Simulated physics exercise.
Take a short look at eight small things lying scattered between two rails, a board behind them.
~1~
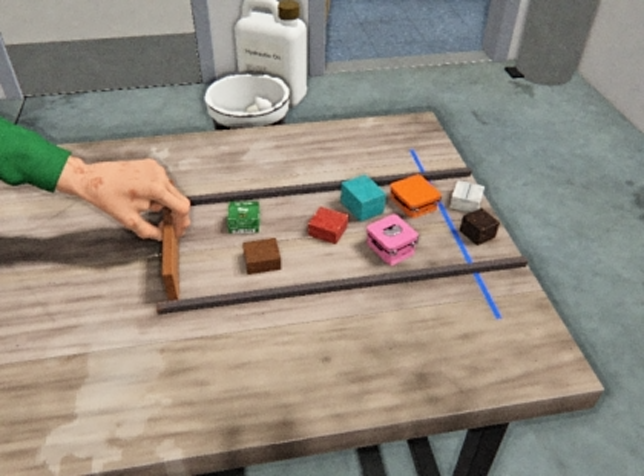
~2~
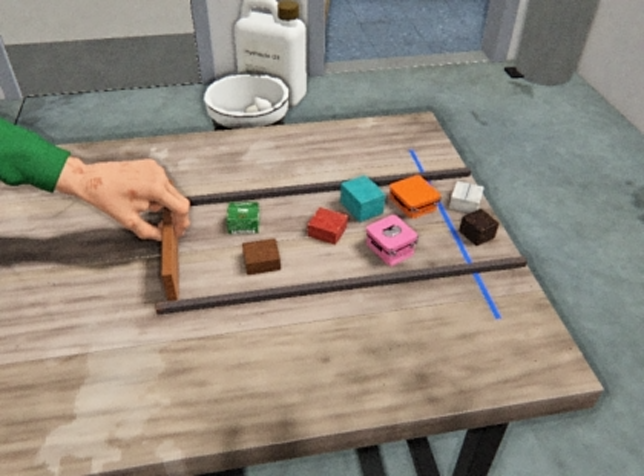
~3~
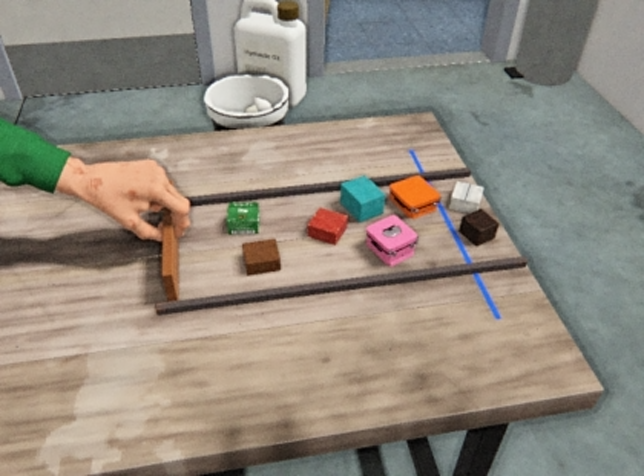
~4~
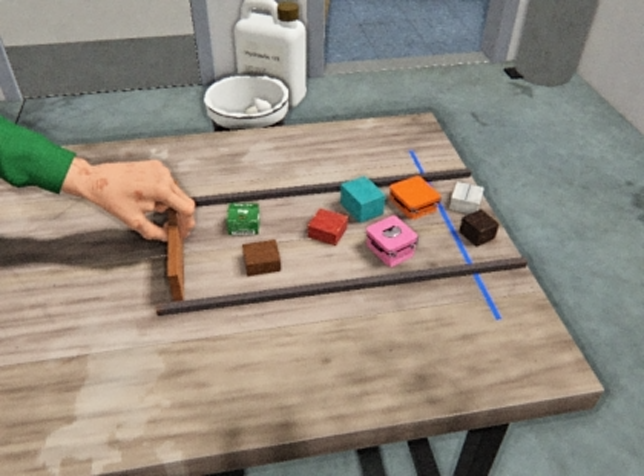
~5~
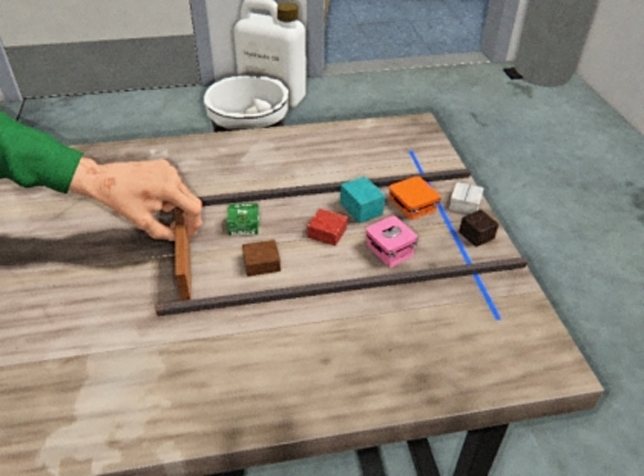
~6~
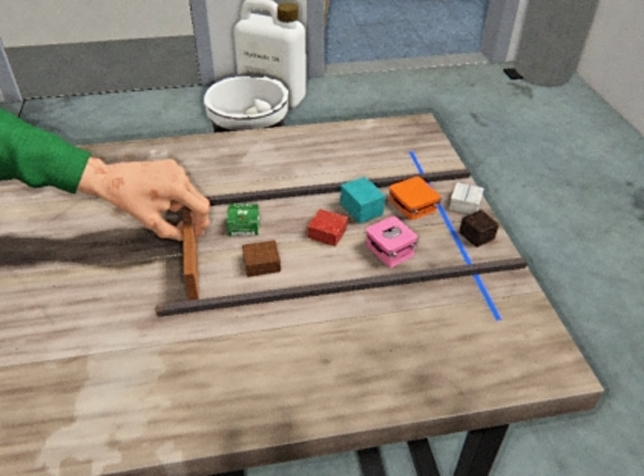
On a wooden table, eight small colorful blocks and boxes lay scattered between two dark rails, while a hand in a green sleeve held a board upright behind them, then slid it slightly right.
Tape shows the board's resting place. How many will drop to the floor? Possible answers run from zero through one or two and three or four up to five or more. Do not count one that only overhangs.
The right answer is three or four.
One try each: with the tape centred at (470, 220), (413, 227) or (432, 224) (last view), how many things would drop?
The three tries give 5, 1 and 3.
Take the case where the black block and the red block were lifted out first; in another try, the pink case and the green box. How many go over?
That gives 2 for the first pair taken away and 2 for the second.
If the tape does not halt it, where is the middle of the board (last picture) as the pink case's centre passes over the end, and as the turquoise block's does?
Its middle is about (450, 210) and about (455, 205).
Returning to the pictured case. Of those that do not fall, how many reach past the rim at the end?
Answer: 2.
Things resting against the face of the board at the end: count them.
The count in contact is 3.
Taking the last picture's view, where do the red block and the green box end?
Around (459, 207) and around (448, 188).
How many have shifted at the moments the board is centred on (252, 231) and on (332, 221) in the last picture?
The count reaches 2 first and 5 second.
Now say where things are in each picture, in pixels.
In the first picture, white box (467, 197); black block (479, 227); orange case (415, 197); board (171, 238); tape (449, 221).
In the second picture, black block (479, 227); turquoise block (362, 198).
In the third picture, orange case (414, 198); board (171, 239).
In the fourth picture, white box (467, 198); green box (244, 219).
In the fifth picture, black block (479, 228); brown block (261, 258).
In the sixth picture, white box (466, 199); black block (479, 228); orange case (414, 199); board (190, 238); tape (448, 222).
A little later, none off yet; white box at rest near (466, 199); black block at rest near (479, 228); orange case at rest near (414, 199).
Next, none off yet; white box shifted a little near (476, 197); black block at rest near (479, 228); orange case shifted about its own width near (441, 197).
When it is over, the number that fall off is three or four; down, orange case, black block and white box.
